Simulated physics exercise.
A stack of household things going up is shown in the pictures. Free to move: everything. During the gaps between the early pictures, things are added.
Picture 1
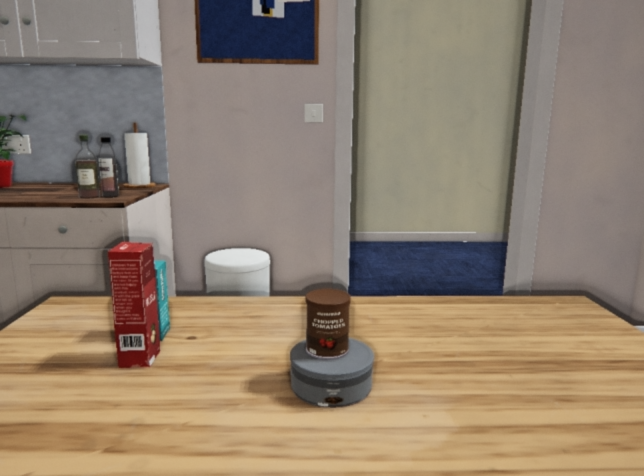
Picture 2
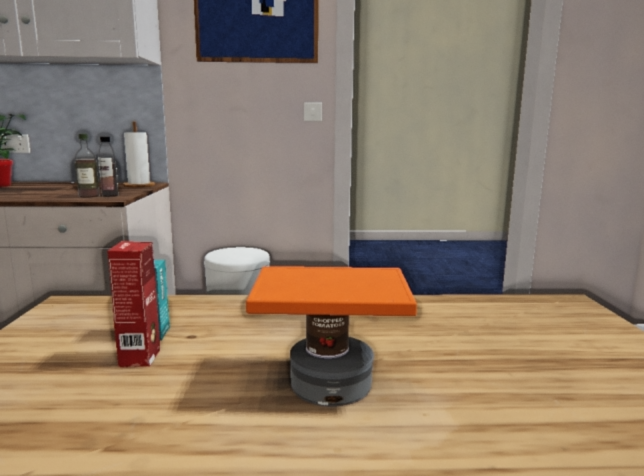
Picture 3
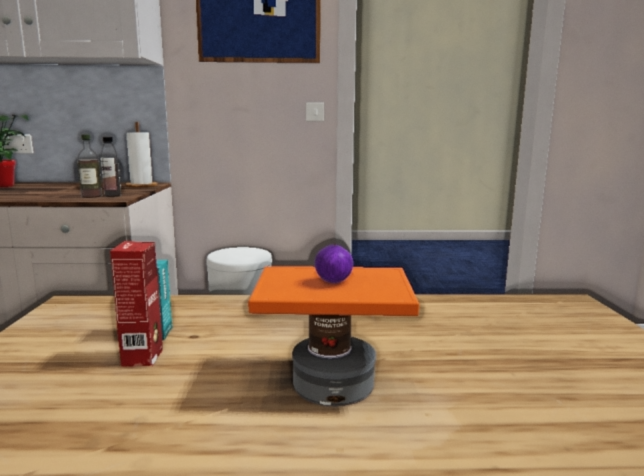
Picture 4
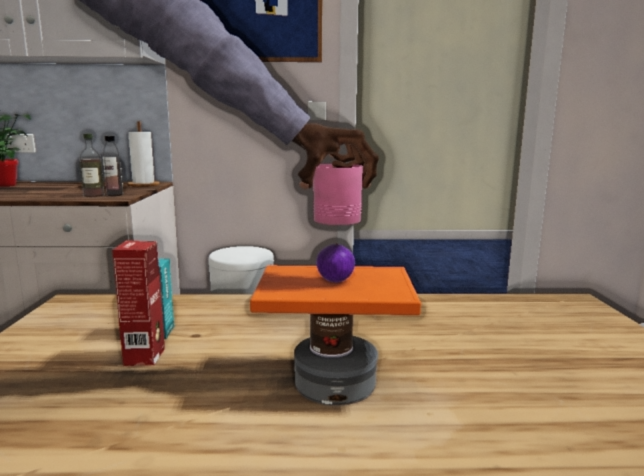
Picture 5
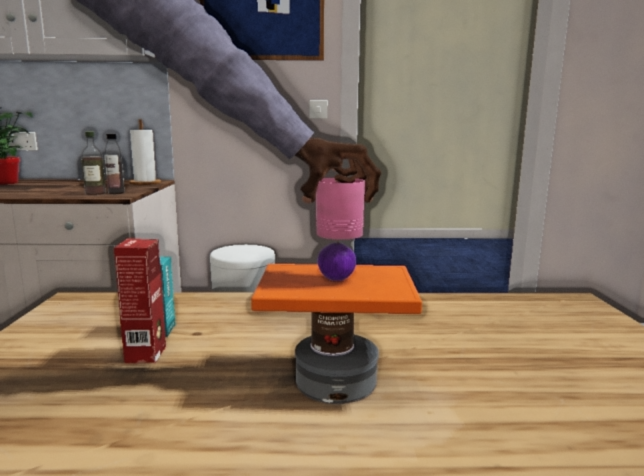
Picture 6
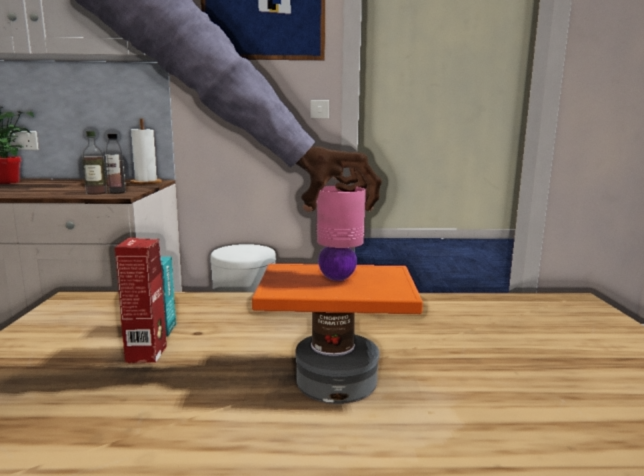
On a wooden kitchen table, an orange tray and then a purple ball appeared on top of a can on a grey tub, and a hand lowered a pink cup onto the ball.
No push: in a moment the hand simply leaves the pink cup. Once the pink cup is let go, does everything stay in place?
No, the pile falls.
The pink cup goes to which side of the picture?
It shifts to the viewer's right.
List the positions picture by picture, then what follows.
The last thing is not in view yet; grey tub (332, 369), in the first picture.
The last thing is not in view yet; orange tray (331, 289), in the second picture.
The last thing is not in view yet; red carton (138, 304), in the third picture.
On its way; pink cup (338, 193); grey tub (336, 367), in the fourth picture.
On its way; pink cup (340, 207); orange tray (336, 286), in the fifth picture.
Set down, still held; pink cup (341, 216); red carton (143, 300), in the sixth picture.
Then, 0.70 s on from there, pink cup now fallen.
Then, 1.00 s on from there, things are still on the move.
In the end, fallen, pink cup; the other 6 unmoved. At the end, from the last picture's camera, pink cup near (596, 362). The pile gives way.
